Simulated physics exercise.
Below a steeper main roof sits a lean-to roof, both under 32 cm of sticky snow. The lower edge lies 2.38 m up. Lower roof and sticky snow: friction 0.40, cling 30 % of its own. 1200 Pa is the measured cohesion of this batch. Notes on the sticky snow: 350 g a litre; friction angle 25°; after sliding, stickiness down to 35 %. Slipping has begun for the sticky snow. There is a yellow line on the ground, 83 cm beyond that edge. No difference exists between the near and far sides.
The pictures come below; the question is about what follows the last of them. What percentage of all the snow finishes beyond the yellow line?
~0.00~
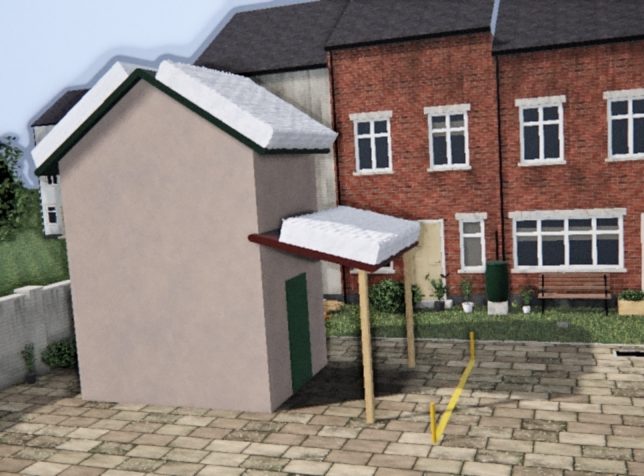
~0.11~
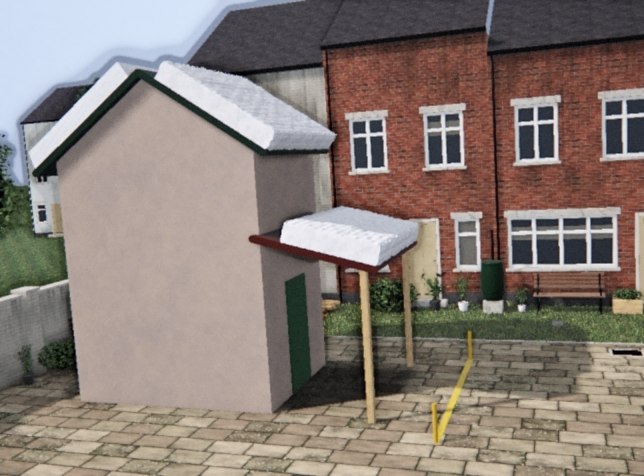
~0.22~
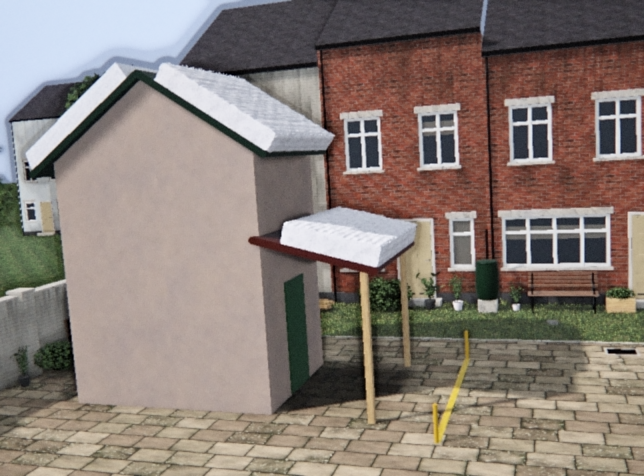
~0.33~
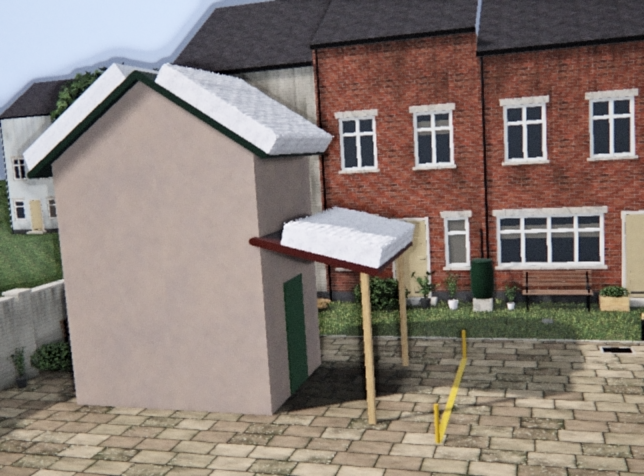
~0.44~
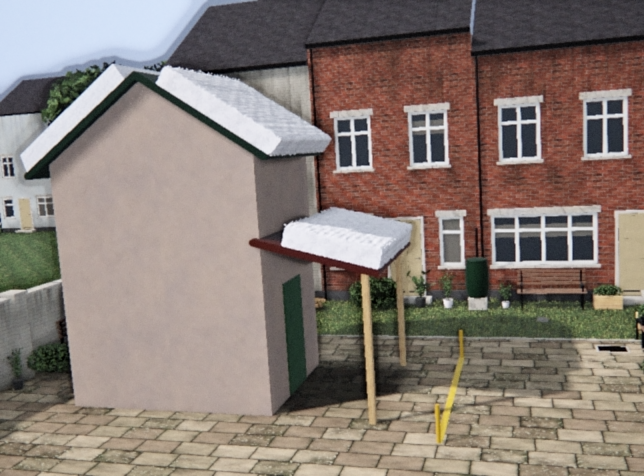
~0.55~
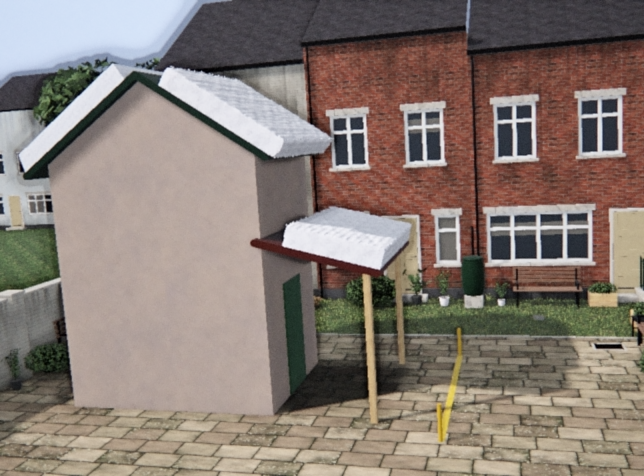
About 8 %.
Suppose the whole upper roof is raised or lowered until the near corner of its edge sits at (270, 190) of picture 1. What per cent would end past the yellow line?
Roughly 0 per cent.
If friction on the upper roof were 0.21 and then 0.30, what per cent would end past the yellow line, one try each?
In that order: 50 %, 40 %.
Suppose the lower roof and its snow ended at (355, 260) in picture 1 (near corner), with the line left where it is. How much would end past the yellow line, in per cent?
About 20 %.
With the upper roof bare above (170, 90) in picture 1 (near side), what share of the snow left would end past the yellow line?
Result: Approx. 0 % past the line.
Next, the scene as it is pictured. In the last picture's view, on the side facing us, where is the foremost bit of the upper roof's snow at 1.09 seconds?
I'd point to around (306, 199).
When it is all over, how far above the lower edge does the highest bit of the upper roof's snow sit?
Height above lower edge: Approx. 1.1 m.
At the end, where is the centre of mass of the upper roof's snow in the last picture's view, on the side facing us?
Position: About (370, 312).
After 1.09 s, none is below the lower edge and 0 % is past the line.
After 1.73 s, none is below the lower edge and 0 % is past the line.
After 2.36 s, none is below the lower edge and 0 % is past the line.
After 3.00 s, none is below the lower edge and 0 % is past the line.
After 4.90 s, 35 % is below the lower edge and 8 % is past the line.
